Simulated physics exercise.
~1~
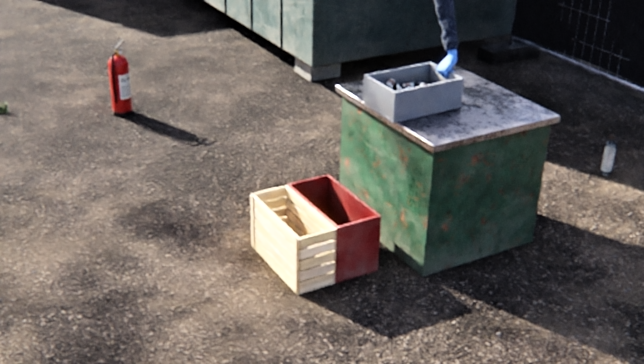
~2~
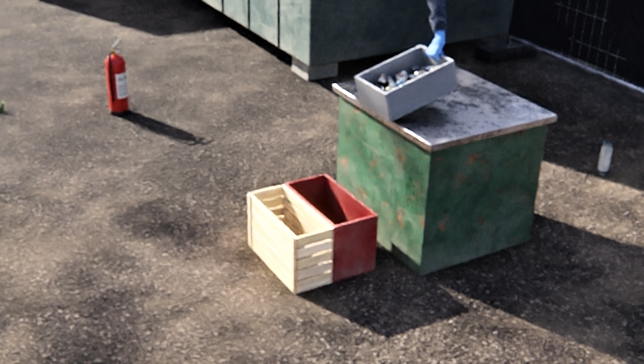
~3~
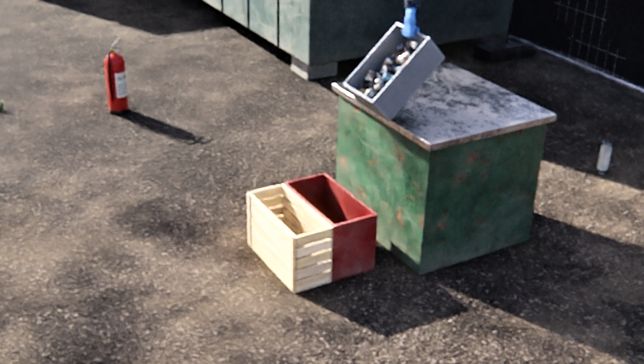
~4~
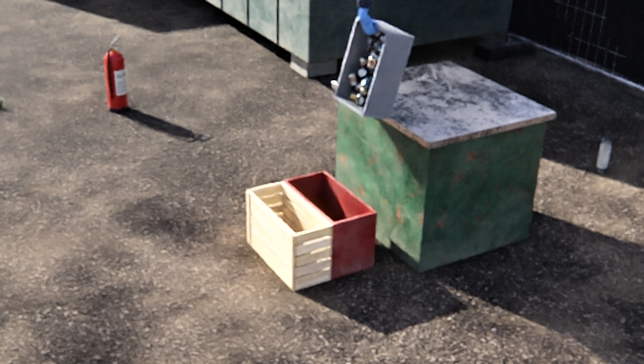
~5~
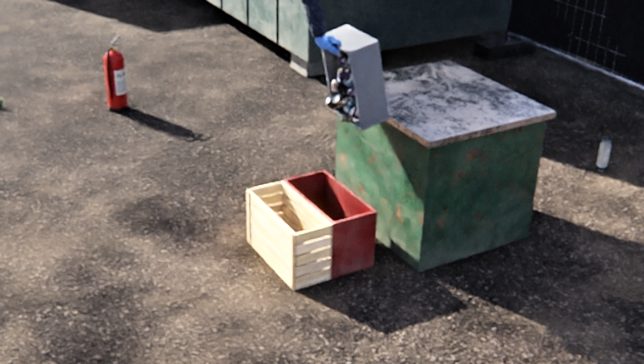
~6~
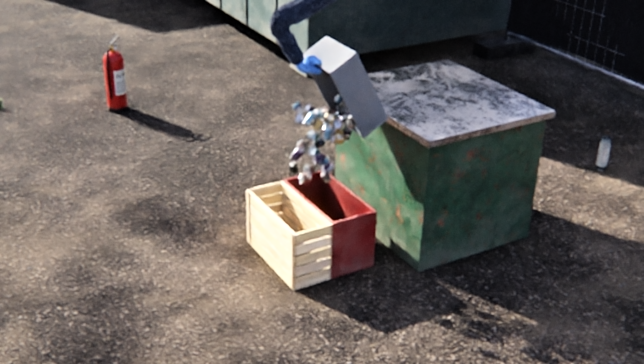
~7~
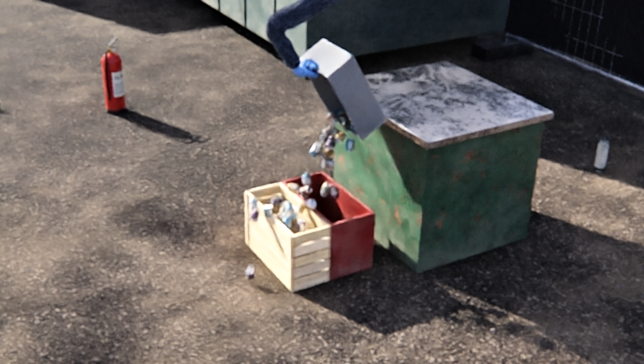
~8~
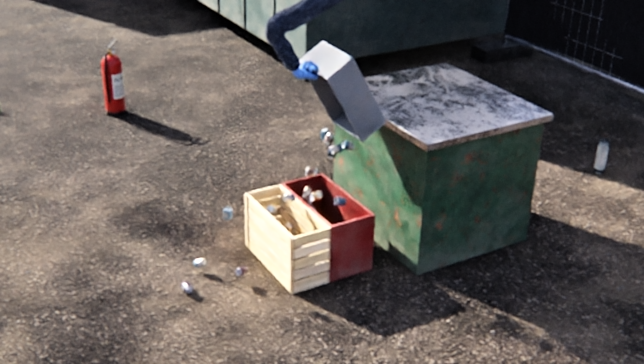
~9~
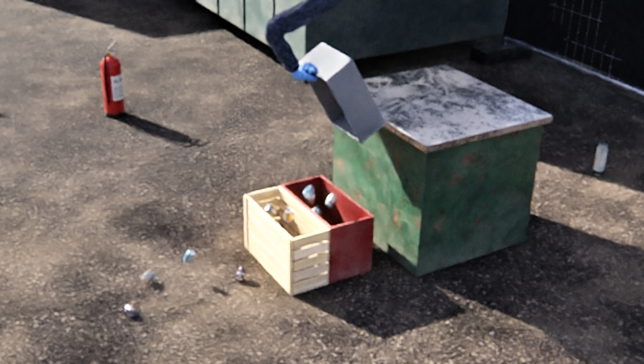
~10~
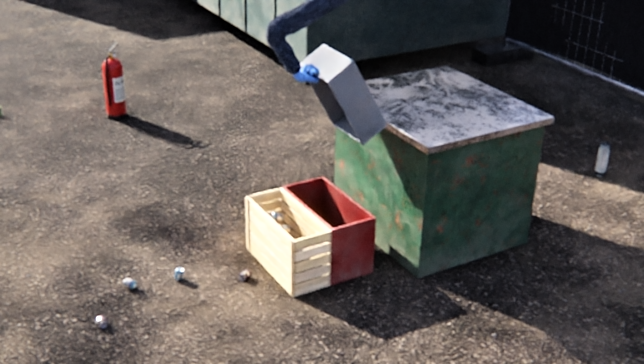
A blue-gloved hand tips a grey box of small cans off the left edge of a green bench with a pale, worn top, seen from above by a slightly swaying camera on dark, rough ground. Below stand a red box and, to its left, a pale wooden tub, while a red fire extinguisher stands at upper left. The grey box tilts steeply leftward, and the cans spill out in a clump, dropping into both containers. A few fly past the tub and roll left. Finally, the grey box stays tipped, with four cans lying on the ground beyond the tub.
